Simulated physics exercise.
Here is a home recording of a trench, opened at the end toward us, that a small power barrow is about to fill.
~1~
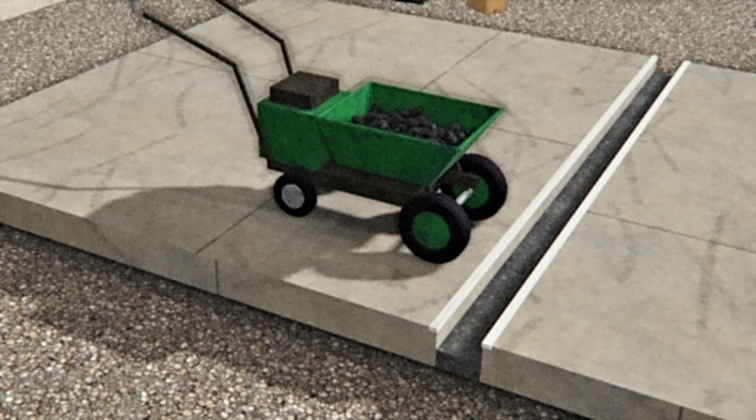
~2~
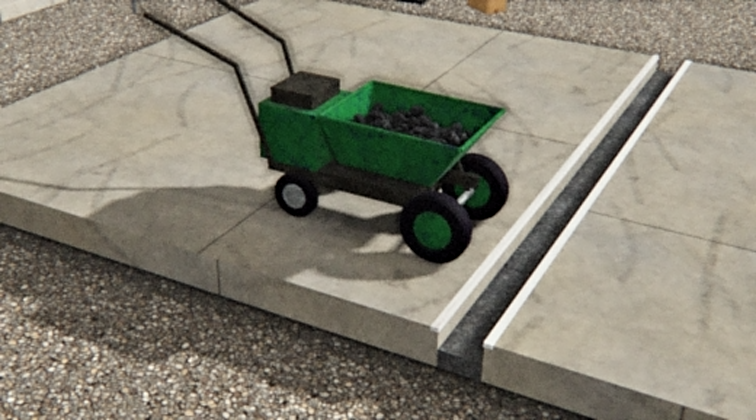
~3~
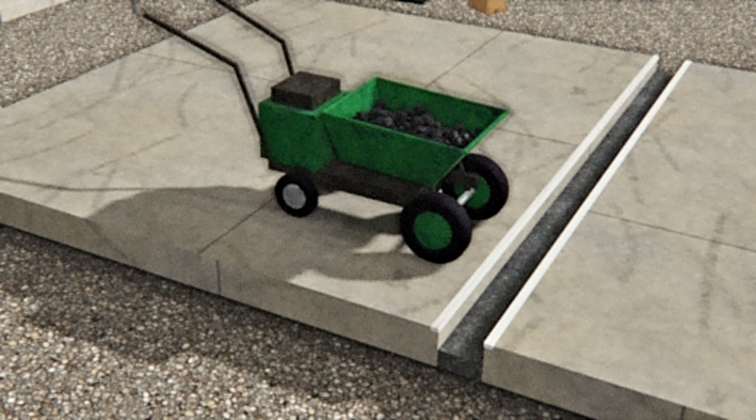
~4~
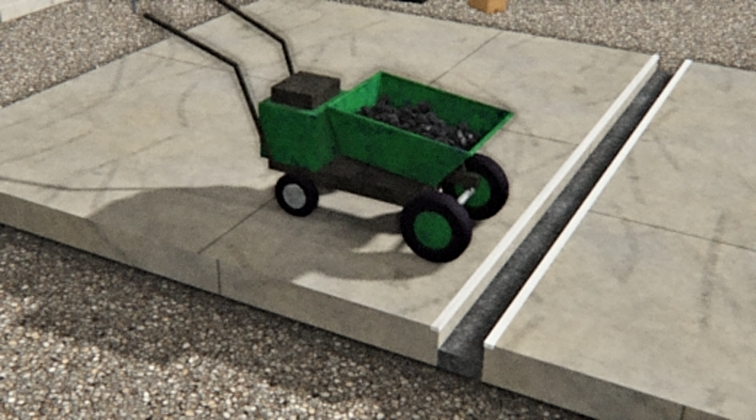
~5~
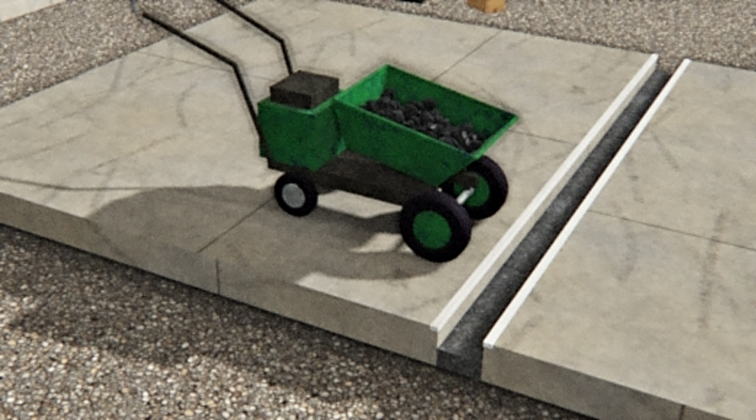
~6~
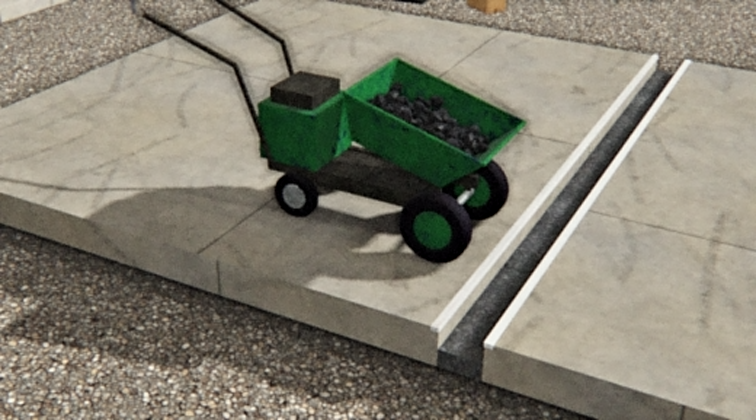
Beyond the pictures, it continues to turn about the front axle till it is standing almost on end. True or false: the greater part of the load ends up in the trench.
False.
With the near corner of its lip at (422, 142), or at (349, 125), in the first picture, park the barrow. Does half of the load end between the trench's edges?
Position 1 exceeds half; position 2 falls short of half.
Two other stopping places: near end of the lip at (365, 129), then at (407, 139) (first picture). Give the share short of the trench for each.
The first gives close to 60 per cent and the second 10 per cent.
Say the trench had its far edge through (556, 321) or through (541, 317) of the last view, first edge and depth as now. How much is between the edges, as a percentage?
Lab note: Try one 80 per cent, try two 60 per cent.
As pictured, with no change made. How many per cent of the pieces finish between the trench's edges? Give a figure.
I'd put that share near 25 per cent.
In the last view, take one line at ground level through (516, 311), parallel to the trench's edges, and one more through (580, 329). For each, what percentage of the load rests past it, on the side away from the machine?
That's 70 in a hundred for the first and 20 in a hundred for the second.
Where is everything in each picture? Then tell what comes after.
Lip of the skip at (458, 150), level; top of the load at (401, 129), lumps of coal; first edge of the trench at (460, 294); far edge at (511, 309), the trench under half as wide as the skip, and about half as deep as wide, in the first picture.
Lip of the skip at (460, 151), level; top of the load at (403, 128), in the second picture.
Lip of the skip at (464, 152), tipped barely; top of the load at (406, 127), in the third picture.
Lip of the skip at (469, 155), tipped a little; top of the load at (397, 128), in the fourth picture.
Lip of the skip at (475, 159), tipped a little; top of the load at (402, 125), in the fifth picture.
Lip of the skip at (483, 165), tipped clearly; top of the load at (399, 111); first edge of the trench at (462, 294); far edge at (513, 309), in the sixth picture.
Soon after the last picture, skip tipped steeply; all in the skip.
A little later, skip tipped steeply; nearly all in the skip; a small part beyond it; a stray few falling.
Later still, skip tipped right over; about a quarter in the skip; a stray few in or heaped over the trench; most beyond it.
By the end, skip tipped right over; a stray few in the skip; about a quarter in or heaped over the trench; most beyond it.
